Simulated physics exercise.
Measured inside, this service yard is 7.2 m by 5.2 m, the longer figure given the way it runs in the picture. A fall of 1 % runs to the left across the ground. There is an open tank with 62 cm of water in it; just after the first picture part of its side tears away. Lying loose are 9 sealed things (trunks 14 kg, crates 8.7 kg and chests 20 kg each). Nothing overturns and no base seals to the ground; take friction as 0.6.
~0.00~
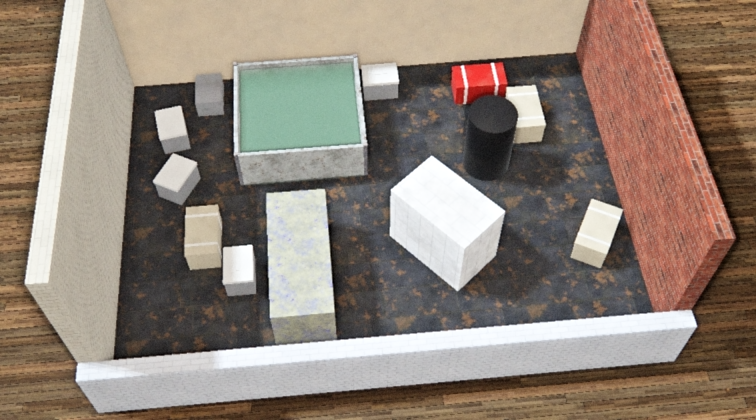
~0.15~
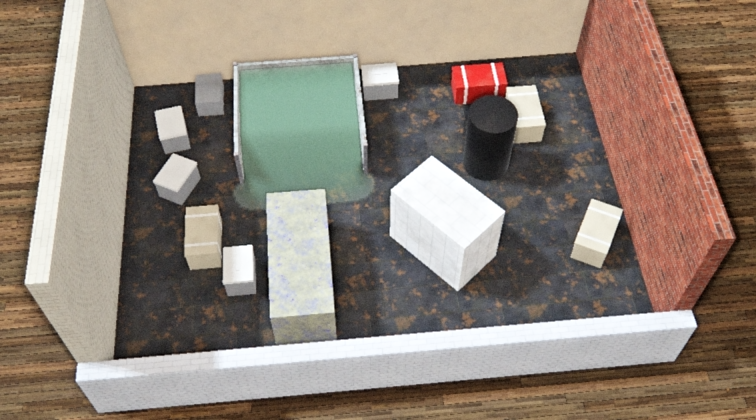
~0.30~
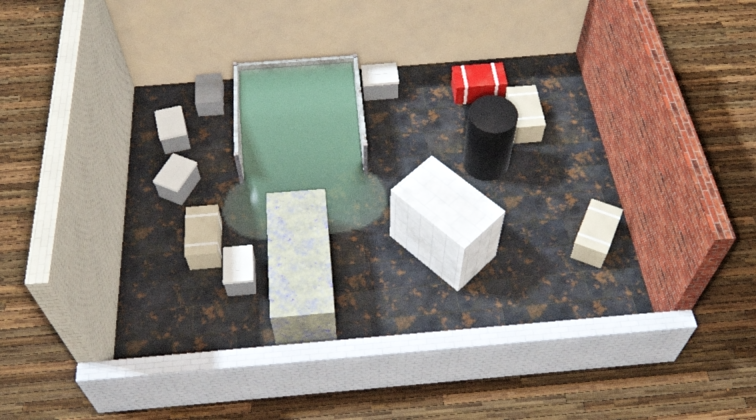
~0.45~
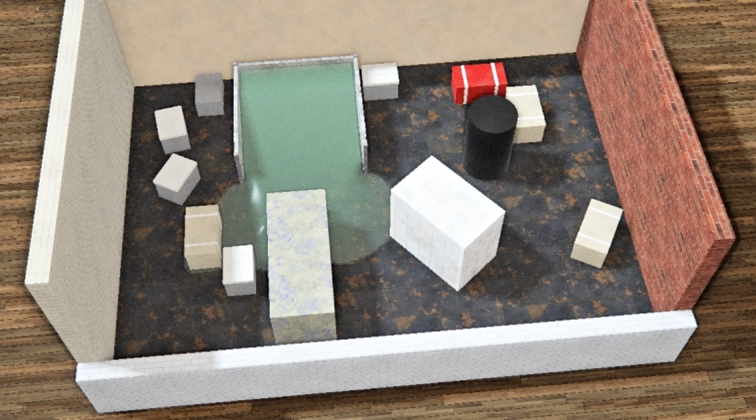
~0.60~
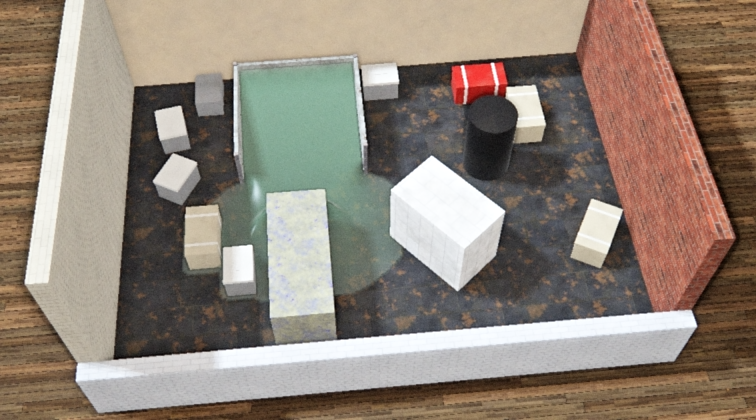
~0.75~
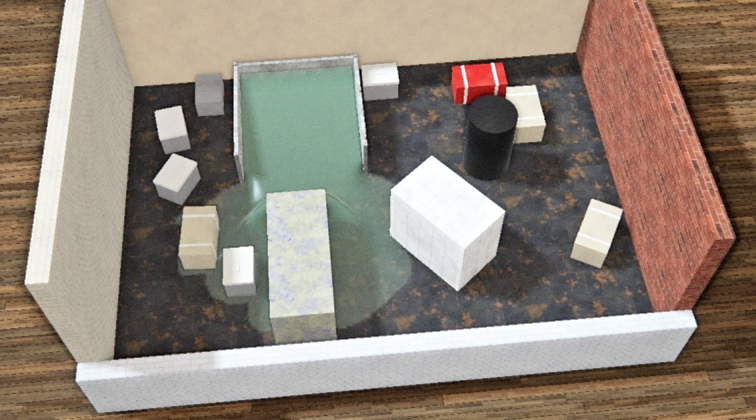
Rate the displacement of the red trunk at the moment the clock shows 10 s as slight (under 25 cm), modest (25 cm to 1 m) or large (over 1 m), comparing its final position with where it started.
Modest.
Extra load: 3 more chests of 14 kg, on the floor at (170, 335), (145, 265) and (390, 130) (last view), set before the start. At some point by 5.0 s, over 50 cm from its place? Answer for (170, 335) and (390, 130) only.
Well, the first one is higher and the other lower.
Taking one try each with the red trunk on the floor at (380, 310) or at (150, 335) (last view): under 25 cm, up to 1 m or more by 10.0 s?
Run 1: It is pushed far off. Run 2: It is pushed far off.
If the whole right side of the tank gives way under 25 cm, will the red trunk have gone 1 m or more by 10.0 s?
I'd expect the red trunk to have ended up far off.
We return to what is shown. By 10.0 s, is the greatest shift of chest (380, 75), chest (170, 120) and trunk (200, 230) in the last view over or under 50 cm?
Results in listed order: Falls short / falls short / exceeds.
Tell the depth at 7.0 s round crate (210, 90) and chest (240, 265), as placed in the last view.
Around 11 cm and 6 cm.
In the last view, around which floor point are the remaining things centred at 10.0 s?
Centre of the remaining things: Roughly (318, 132).
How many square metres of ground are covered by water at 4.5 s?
Wet: Near 30 m2.
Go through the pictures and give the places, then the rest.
The first frame shows the red trunk at (480, 75) rests on the ground; water covers 3.0 m2; 0 of 9 have shifted.
The second frame shows the red trunk at (480, 75), on the bottom; 4.0 m2 under water; 0 of 9 have shifted.
The third frame shows the red trunk at (480, 75), on the bottom; 5.0 m2 under water; 0 of 9 have shifted.
The fourth frame shows the red trunk at (480, 75), on the bottom; 6.0 m2 under water; 0 of 9 have shifted.
The fifth frame shows the red trunk at (480, 75) rests on the ground; 6.9 m2 under water; 0 of 9 have shifted.
The sixth frame shows the red trunk at (480, 75) rests on the ground; 7.9 m2 under water; 1 of 9 have shifted.
After 2.0 s the red trunk is near (480, 75), 0.0 m from its start, aground; 1 afloat.
After 4.5 s the red trunk is near (484, 55), 0.4 m from its start, aground; 3 afloat.
After 7.0 s the red trunk is near (485, 55), 0.4 m from its start, aground; 2 afloat.
After 10.0 s the red trunk is near (450, 62), 0.5 m from its start, afloat; 4 afloat.
